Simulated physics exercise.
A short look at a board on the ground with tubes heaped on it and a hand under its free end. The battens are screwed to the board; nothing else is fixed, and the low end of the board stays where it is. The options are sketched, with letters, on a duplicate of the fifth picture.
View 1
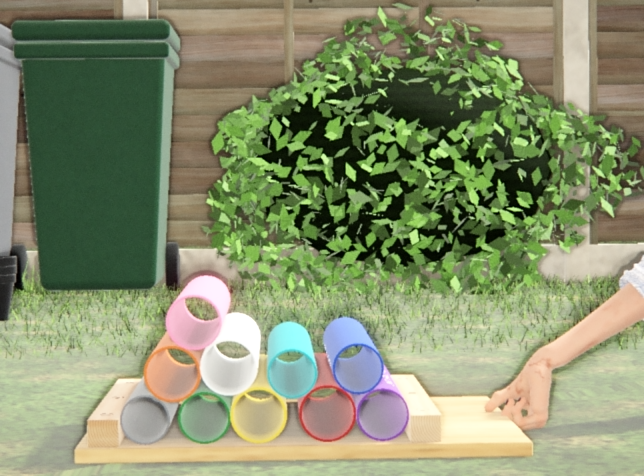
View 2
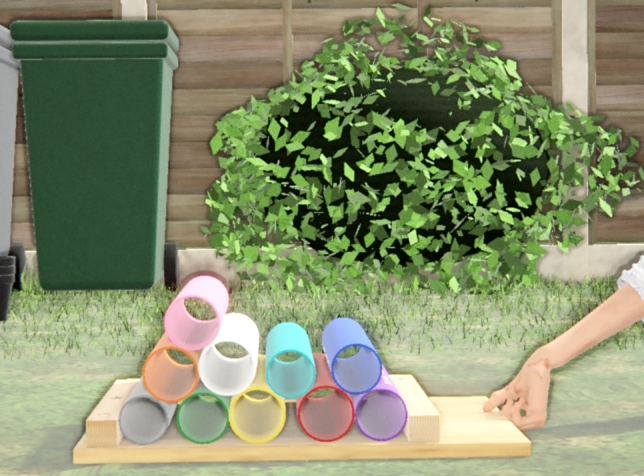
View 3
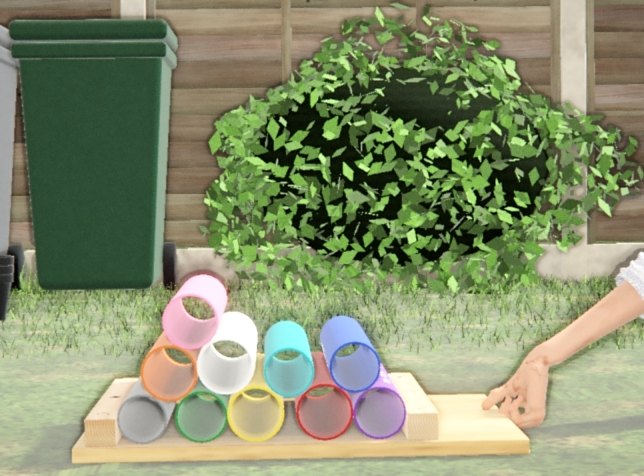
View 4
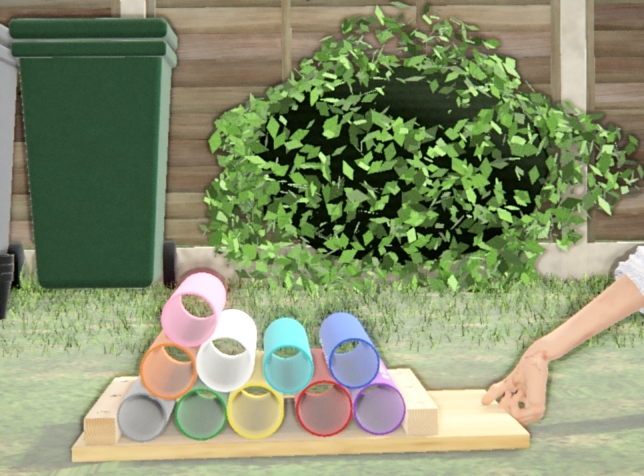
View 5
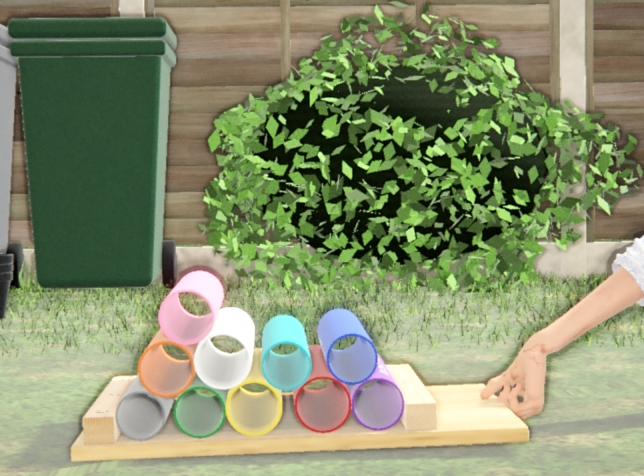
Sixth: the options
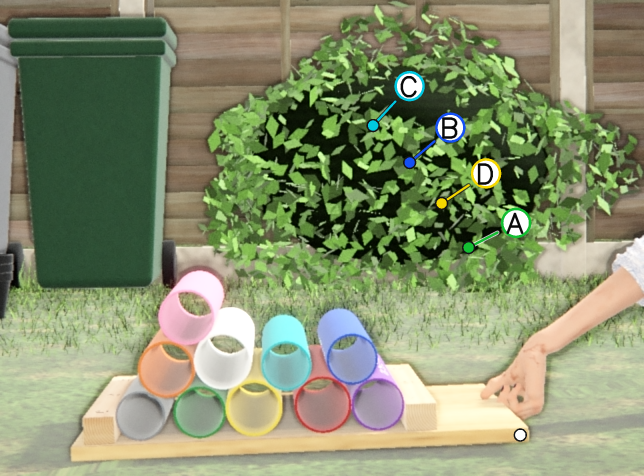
Nothing visibly moves beyond a very slight shift of the whole view as a hand stays at the right end of a wooden board on grass, with colourful tubes stacked between its battens, before a bush and green bin.
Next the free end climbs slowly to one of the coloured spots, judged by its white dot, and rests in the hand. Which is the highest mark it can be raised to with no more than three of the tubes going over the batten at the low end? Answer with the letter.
Mark A is as high as it can go.
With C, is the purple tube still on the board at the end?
The purple tube: Yes.
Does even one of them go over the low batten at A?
At A: Yes.
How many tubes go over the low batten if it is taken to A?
At A the number is three.
On the copy, A at (469, 247); B at (410, 163); C at (373, 125); D at (441, 203); the white dot at (521, 435).
On A. First, board at 16°.
Then, board at 27°.
Finally, board at 27°, three over the low batten (orange, white, pink).
By contrast, B five over the low batten; C five over the low batten; D four over the low batten (orange, white, turquoise, pink).
